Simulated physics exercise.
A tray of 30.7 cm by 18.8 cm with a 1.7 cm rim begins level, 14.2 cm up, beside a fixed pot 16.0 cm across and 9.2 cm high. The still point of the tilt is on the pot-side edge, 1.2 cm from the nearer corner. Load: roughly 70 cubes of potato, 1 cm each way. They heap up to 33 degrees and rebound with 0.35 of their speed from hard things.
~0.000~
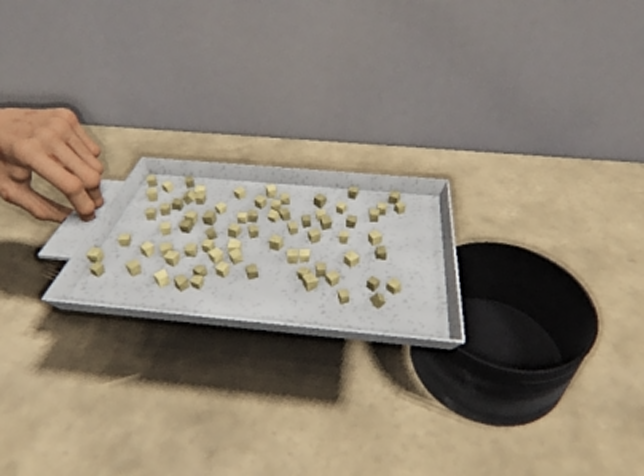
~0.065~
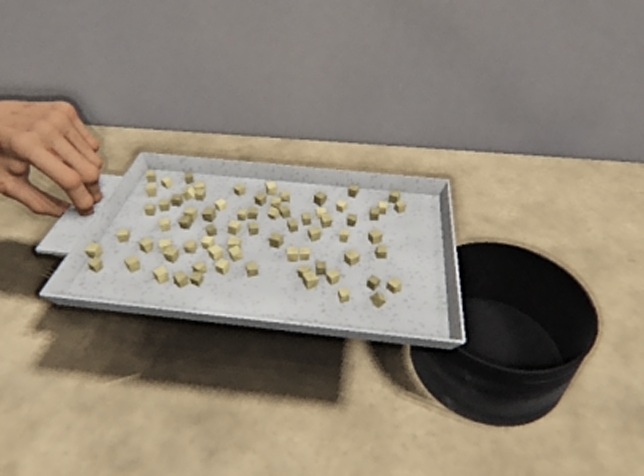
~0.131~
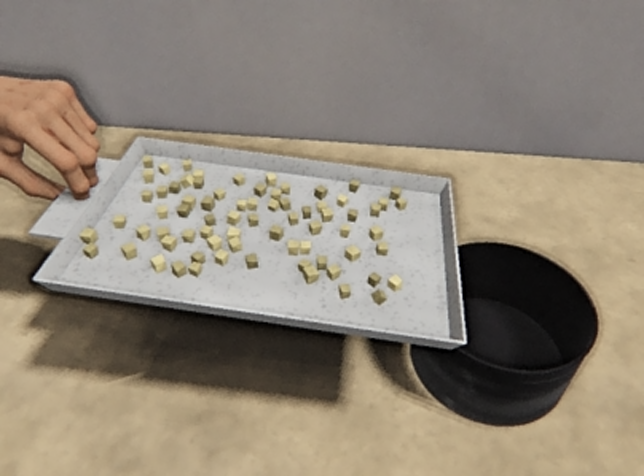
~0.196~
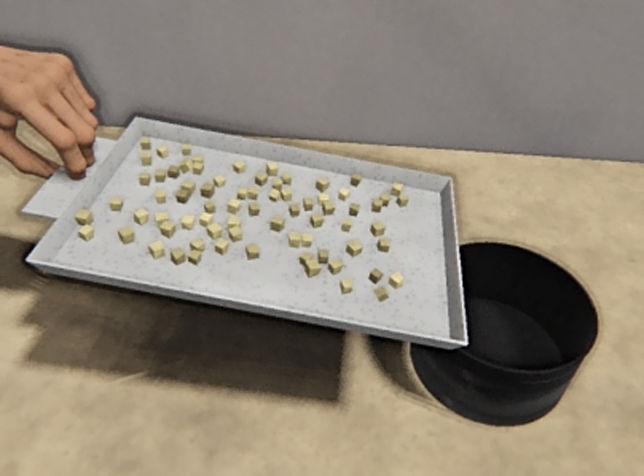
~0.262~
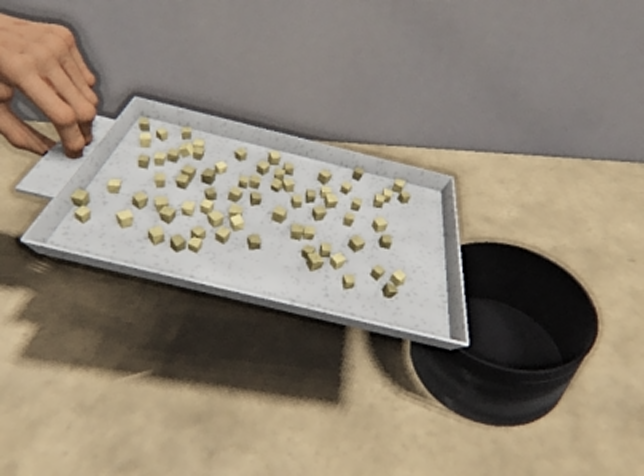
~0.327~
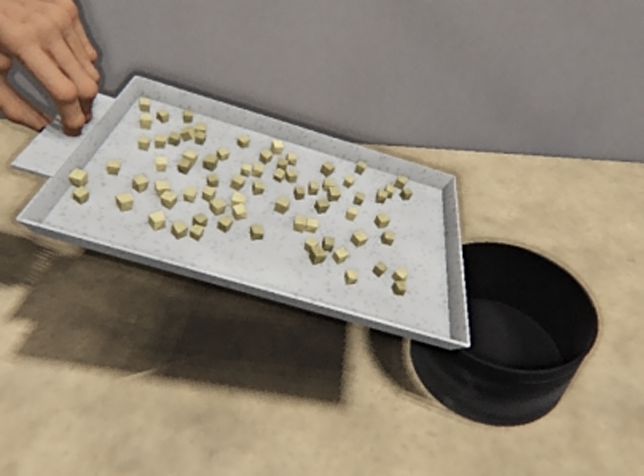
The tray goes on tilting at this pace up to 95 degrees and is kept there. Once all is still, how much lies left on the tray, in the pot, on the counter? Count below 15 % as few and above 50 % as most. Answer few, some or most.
Left on the tray: Few; in the pot: Most; on the counter: Some.
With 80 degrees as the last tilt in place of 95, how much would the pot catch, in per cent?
It would be near 45 per cent.
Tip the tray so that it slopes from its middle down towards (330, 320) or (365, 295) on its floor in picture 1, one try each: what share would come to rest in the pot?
About 0 and 10 per cent.
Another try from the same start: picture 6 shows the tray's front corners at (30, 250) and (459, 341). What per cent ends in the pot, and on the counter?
Pot 0, counter 100.
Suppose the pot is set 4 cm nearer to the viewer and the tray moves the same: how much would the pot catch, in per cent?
In that case some 90 per cent.
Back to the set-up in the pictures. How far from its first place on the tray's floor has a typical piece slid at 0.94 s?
Roughly 16 cm.
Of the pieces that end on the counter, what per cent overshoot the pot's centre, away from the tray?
Roughly 80 per cent.
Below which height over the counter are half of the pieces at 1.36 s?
Roughly 2 cm.
After 0.94 s, tilt 53 degrees; the tray holds 90 %, the pot 0 %.
Then, at 1.36 s, tilt 78 degrees; the tray holds 35 %, the pot 40 %.
Then, at 1.85 s, tilt 95 degrees; the tray holds 5 %, the pot 65 %.
By 3.0 s all is still; tray 5 %, pot 65 %, counter 35 %.
